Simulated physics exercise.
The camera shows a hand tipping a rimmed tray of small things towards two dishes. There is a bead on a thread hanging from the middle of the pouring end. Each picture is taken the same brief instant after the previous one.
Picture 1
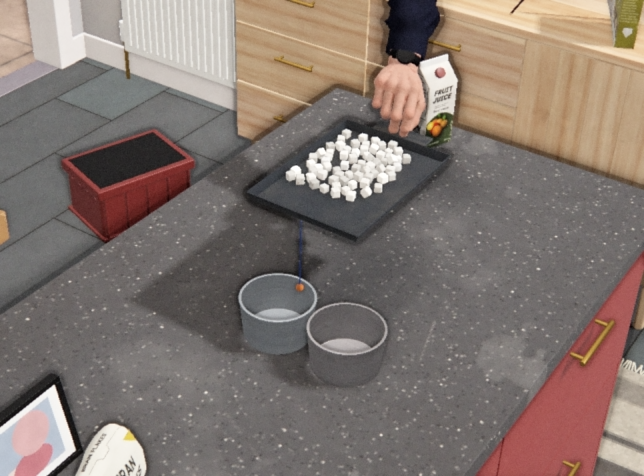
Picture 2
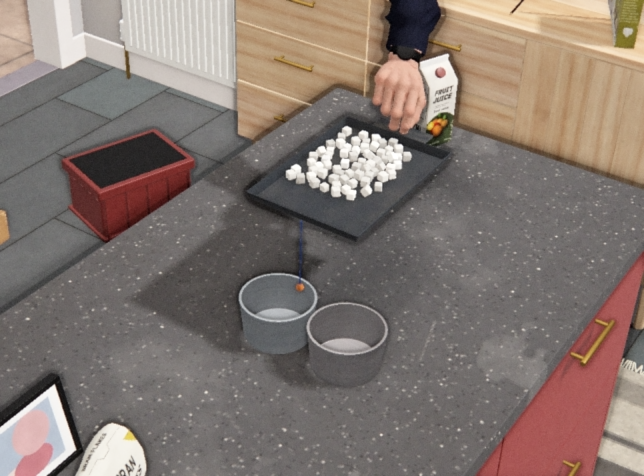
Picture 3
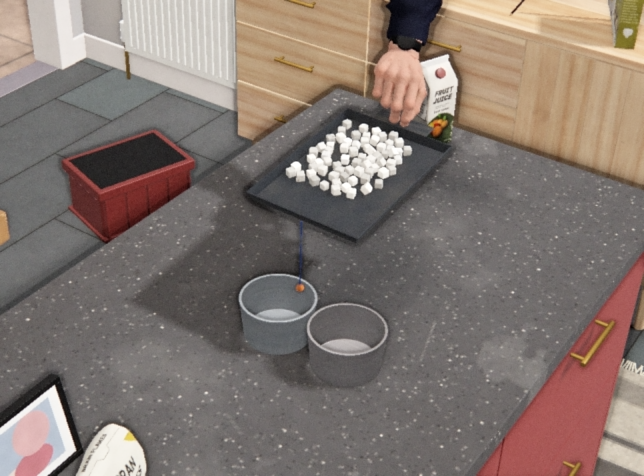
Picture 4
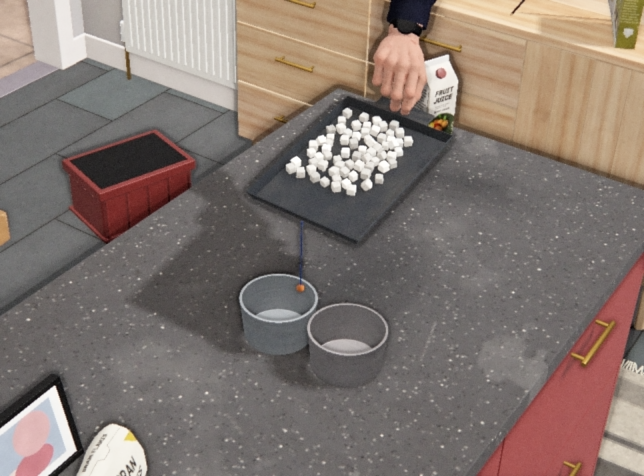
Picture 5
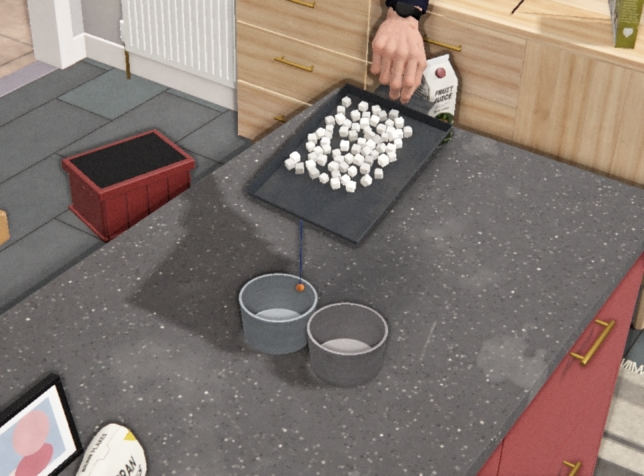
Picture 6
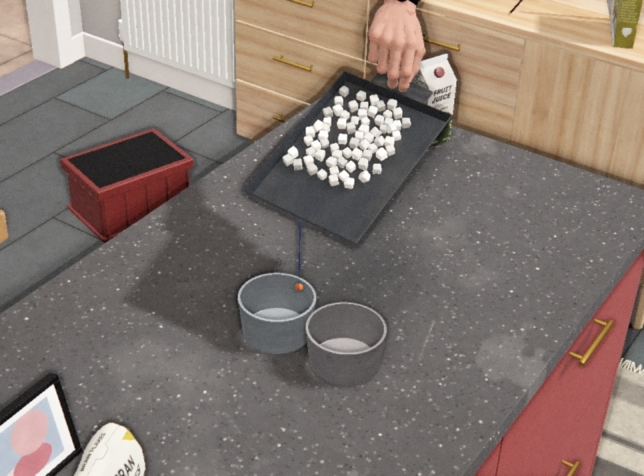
A hand at the far edge of a dark speckled kitchen counter, seen from above by a still camera, slowly raises the back of a black rimmed tray, tilting it towards the viewer. White cubes stay heaped on the tray, with a juice carton behind it, two grey dishes in front and a small orange bead hanging over the left one. The tilt steepens slightly towards the near right corner.
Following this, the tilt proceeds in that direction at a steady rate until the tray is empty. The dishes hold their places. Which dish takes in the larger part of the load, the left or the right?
Dish on the right.
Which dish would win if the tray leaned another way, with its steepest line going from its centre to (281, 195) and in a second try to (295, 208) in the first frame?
The first try: The left one. The second: The left dish.
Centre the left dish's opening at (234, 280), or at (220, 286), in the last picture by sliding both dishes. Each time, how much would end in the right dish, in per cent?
It comes to near 40 per cent the first time and near 50 per cent the second time.
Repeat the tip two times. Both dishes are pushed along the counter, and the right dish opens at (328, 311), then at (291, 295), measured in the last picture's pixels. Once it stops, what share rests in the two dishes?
Try 1: Some 30 %; try 2: Some 10 %.
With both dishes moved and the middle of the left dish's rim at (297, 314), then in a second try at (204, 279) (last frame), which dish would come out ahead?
In order of the tries: The dish on the left side, then the dish on the right side.
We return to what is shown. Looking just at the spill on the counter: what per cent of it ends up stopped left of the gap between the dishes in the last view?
Left portion: Around 90 %.
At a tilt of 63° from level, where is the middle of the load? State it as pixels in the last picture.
The middle of the pieces lands at roughly (321, 220).
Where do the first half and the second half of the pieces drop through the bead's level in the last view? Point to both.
(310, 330) first, (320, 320) later.
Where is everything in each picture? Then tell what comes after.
In the first frame, corners of the pouring end at (252, 191) and (356, 233), level; middle of the load at (356, 169), sugar cubes; left dish at (256, 331); right dish at (325, 363); bead on its thread at (300, 287).
In the second frame, corners of the pouring end at (252, 191) and (356, 233), level; middle of the load at (356, 167).
In the third frame, corners of the pouring end at (252, 191) and (356, 235), tipped barely, lowest at the right corner; middle of the load at (356, 163).
In the fourth frame, corners of the pouring end at (252, 191) and (356, 237), tipped a little, lowest at the right corner; middle of the load at (357, 157).
In the fifth frame, corners of the pouring end at (251, 190) and (356, 238), tipped clearly, lowest at the right corner; middle of the load at (356, 150).
In the sixth frame, corners of the pouring end at (249, 189) and (354, 239), tipped clearly, lowest at the right corner; middle of the load at (354, 143); left dish at (255, 330); right dish at (324, 363).
Soon, tray tipped steeply; most on the tray; about a quarter in the air.
A while on, tray tipped past a quarter turn; about a third in the right dish; a small part in the left dish; about a third outside both; a small part in the air.
Towards the end, tray tipped past a quarter turn; about half in the right dish; about a quarter in the left dish; about a third outside both.
Finally, tray tipped past a quarter turn; about half in the right dish; about a quarter in the left dish; about a third outside both.
